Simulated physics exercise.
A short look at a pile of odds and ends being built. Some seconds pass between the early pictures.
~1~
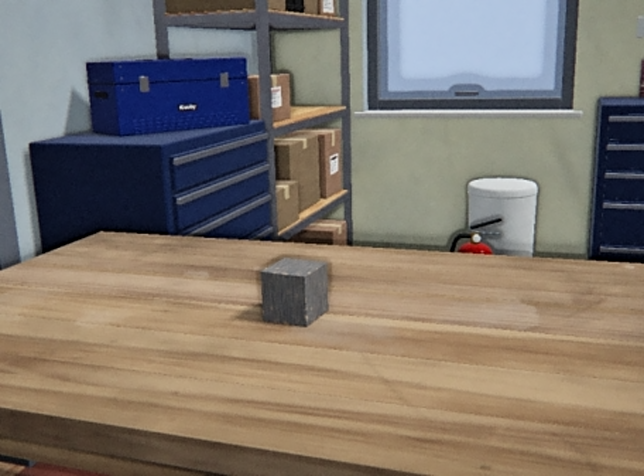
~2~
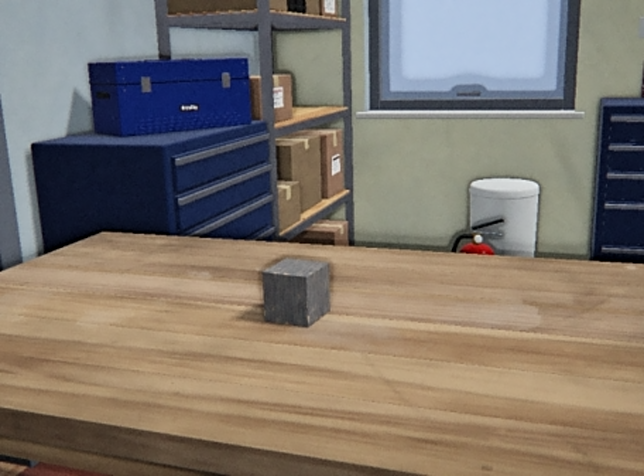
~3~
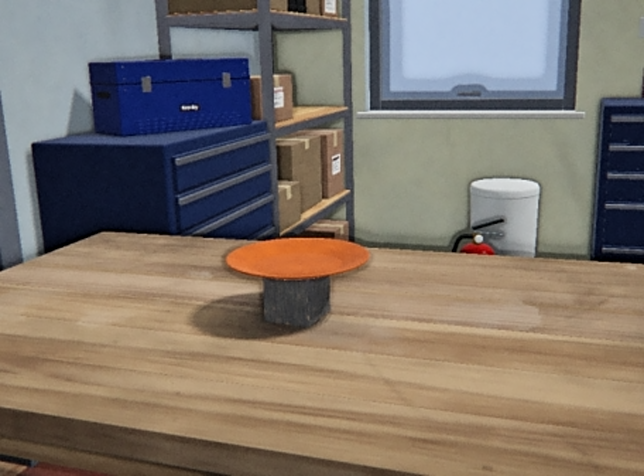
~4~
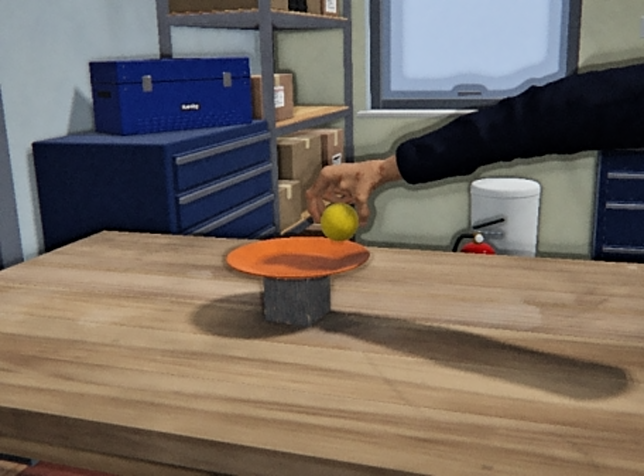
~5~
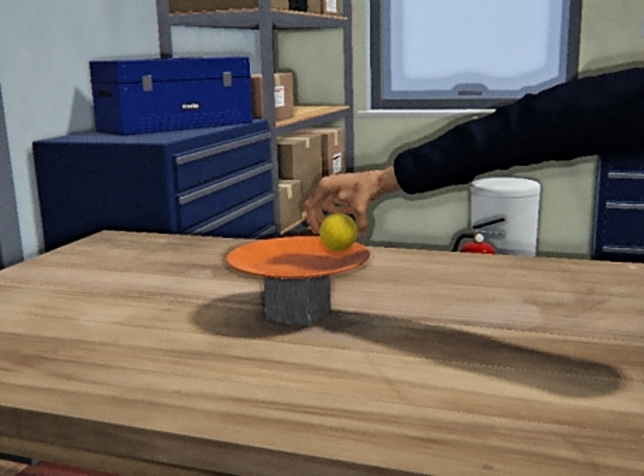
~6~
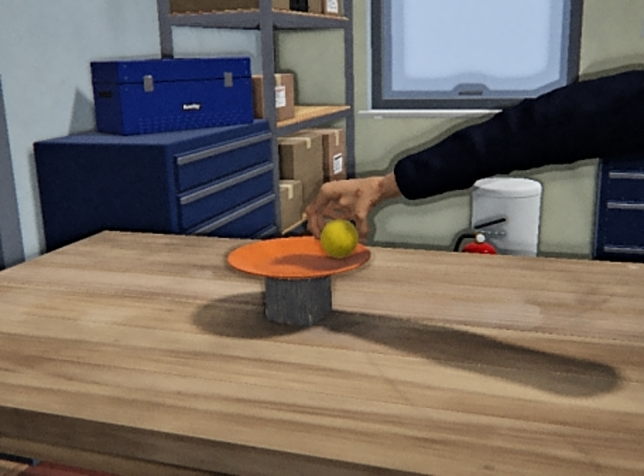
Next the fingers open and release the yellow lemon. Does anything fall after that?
Here the pile keeps its balance.
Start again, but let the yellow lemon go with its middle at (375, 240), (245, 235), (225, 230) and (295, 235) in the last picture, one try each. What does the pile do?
First, it comes apart; second, it keeps its balance; third, it gives way; fourth, it holds.
Then, 0.30 s past the last view, nothing moves.
Then, 0.70 s past the last view, yellow lemon resting near (340, 239).
Finally, all 3 still in place. Final places as the last picture's camera would see them, yellow lemon near (340, 239). The pile stays up.
